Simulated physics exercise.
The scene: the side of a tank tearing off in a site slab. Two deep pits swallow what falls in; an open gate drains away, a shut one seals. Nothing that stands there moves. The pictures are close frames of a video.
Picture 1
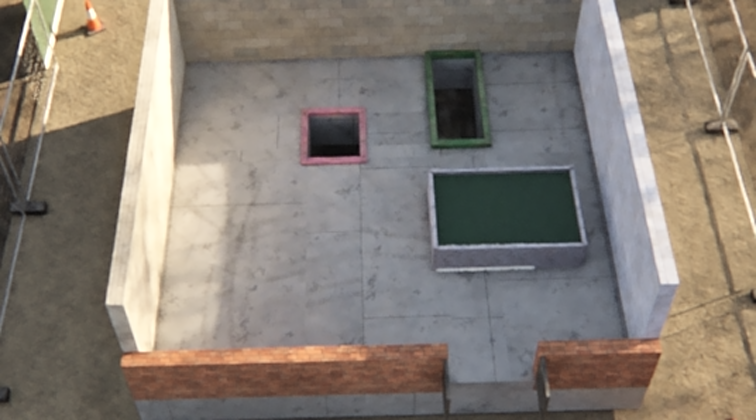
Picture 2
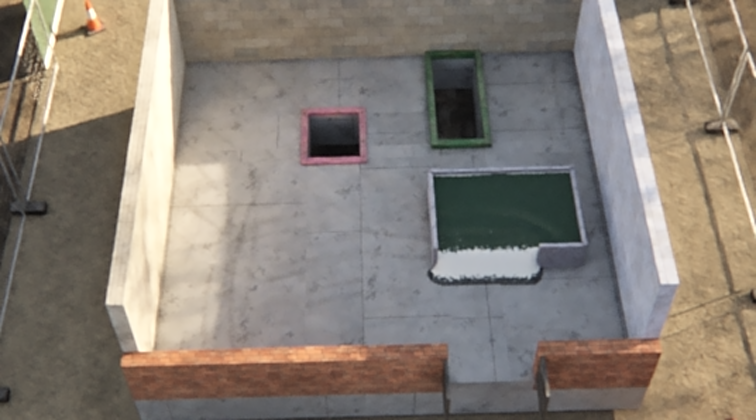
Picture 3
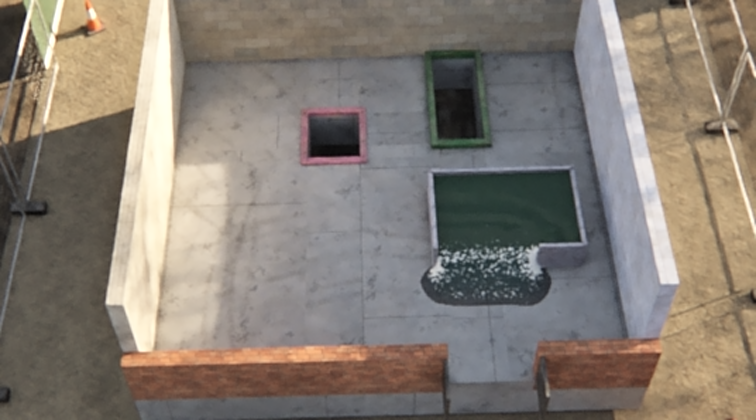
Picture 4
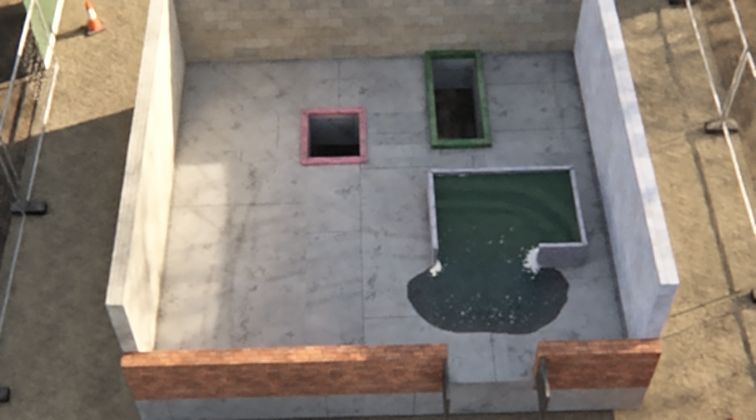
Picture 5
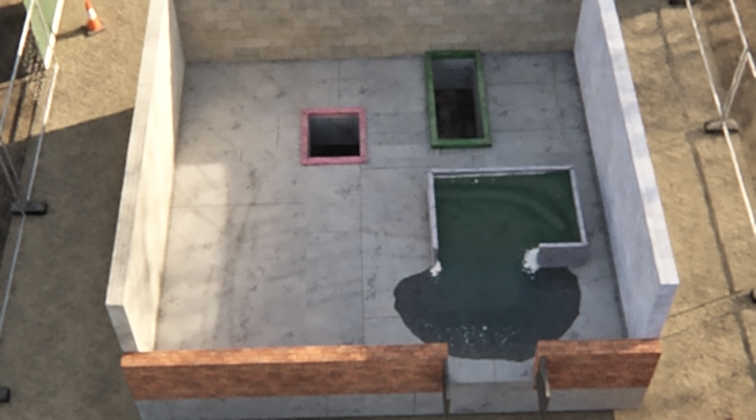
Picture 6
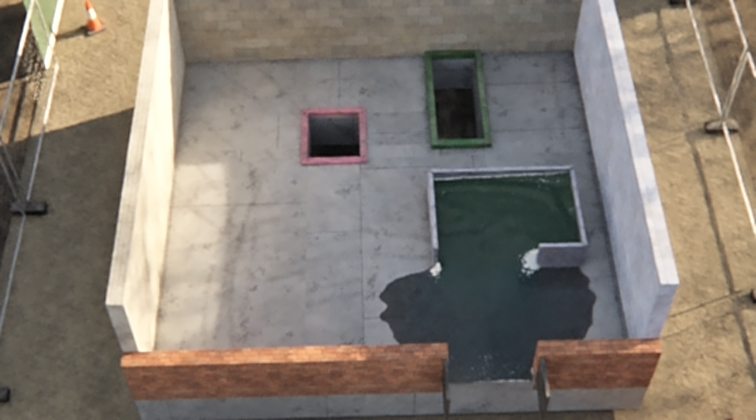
A walled concrete slab on a dirt building site is seen from high above by a still camera, with pale side walls and a low brick wall in front. An open tank of dark green water sits at right, below a green-rimmed pit and a smaller pink-rimmed one. The tank's near side gives way at left, and water bursts out white, then spreads darkly forward and sideways, reaching the gap in the brick wall.
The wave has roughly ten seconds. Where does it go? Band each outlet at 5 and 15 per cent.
The gate takes above 15 %; the pink pit takes not even 5 %; the green pit takes not even 5 %.
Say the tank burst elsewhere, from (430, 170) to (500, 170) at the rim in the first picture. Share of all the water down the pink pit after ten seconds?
Parts in a hundred: Pink 15.
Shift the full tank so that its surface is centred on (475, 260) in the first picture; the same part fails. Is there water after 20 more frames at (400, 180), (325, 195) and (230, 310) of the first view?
In turn: Clear, free of water, covered.
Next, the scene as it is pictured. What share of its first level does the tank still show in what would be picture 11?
I make it 58 per cent.
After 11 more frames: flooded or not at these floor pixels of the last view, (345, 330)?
There: Covered.
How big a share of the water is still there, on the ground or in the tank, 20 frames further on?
Close to 70 %.
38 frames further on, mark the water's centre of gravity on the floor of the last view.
Roughly at (387, 275).
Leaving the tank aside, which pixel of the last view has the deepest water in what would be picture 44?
At about (150, 378).
A moment on, water covers 15 % of the floor; the gate 8 %, the pink pit 0 %, the green pit 0 %.
Next, water covers 20 % of the floor; the gate 18 %, the pink pit 0 %, the green pit 0 %.
Then, water covers 30 % of the floor; the gate 30 %, the pink pit 0 %, the green pit 0 %.
Later, water covers 40 % of the floor; the gate 41 %, the pink pit 0 %, the green pit 0 %.
In the end, water covers 55 % of the floor; the gate 47 %, the pink pit 0 %, the green pit 0 %.
